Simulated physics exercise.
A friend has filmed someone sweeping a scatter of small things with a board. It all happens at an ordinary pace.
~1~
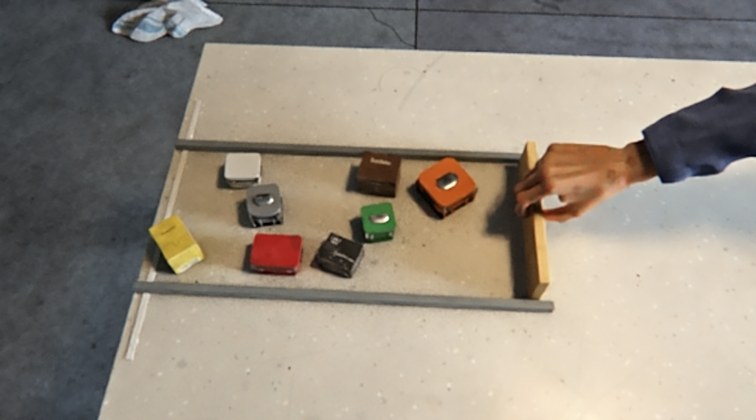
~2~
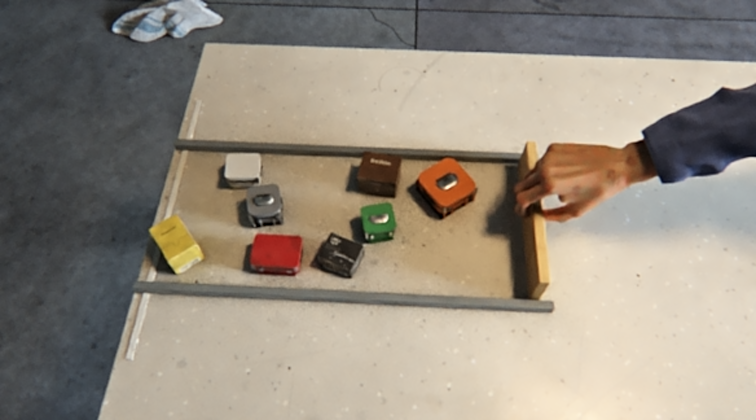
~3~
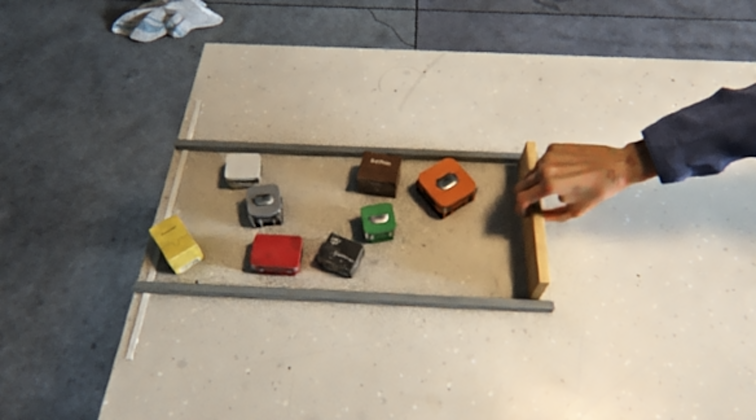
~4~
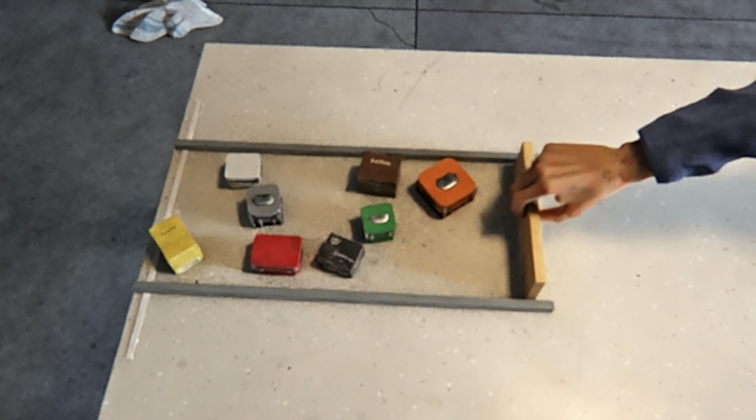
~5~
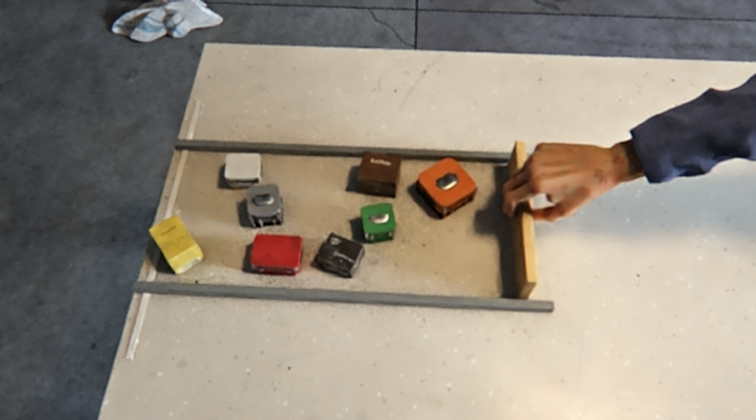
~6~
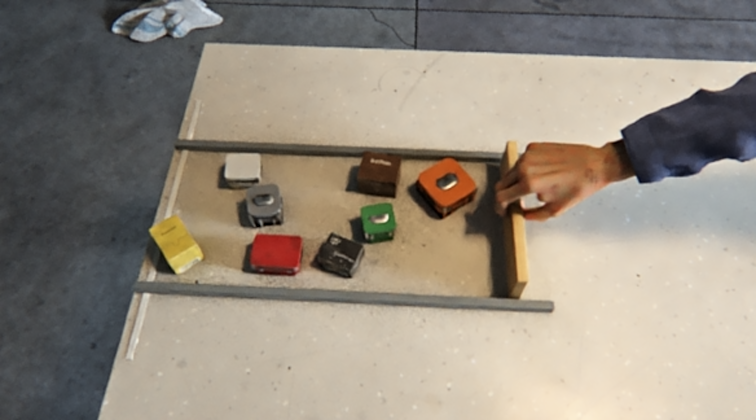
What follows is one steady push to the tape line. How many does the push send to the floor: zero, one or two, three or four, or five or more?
Here the number that fall off is five or more.
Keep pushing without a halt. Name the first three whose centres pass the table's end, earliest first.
Earliest first: The white case, then the yellow box, then the brown box.
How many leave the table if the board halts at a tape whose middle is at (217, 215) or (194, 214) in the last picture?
Try by try, 3 and 5.
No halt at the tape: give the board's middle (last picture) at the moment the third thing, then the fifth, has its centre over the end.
First at (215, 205), next at (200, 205).
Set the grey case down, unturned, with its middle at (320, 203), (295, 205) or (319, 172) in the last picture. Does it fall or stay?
The grey case falls; is lost; tumbles off.
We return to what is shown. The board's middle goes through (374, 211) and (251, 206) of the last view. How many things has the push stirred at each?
At the one place 3, at the other 8.
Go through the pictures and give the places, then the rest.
Yellow box (177, 244); white case (245, 171); grey case (266, 206); board (533, 218); tape (169, 213), in the first frame.
White case (245, 172); brown box (380, 175), in the second frame.
Grey case (266, 206); black box (341, 256), in the third frame.
Yellow box (177, 244); orange case (446, 188), in the fourth frame.
White case (245, 172); green case (378, 223), in the fifth frame.
Yellow box (177, 244); white case (245, 172); grey case (266, 206); board (513, 217); tape (169, 213), in the sixth frame.
A little later, none off yet; yellow box at rest near (177, 244); white case at rest near (245, 172); grey case at rest near (266, 206).
When it is over, the number that fall off is five or more; down, orange case, green case, brown box, black box, red case, grey case, white case and yellow box.
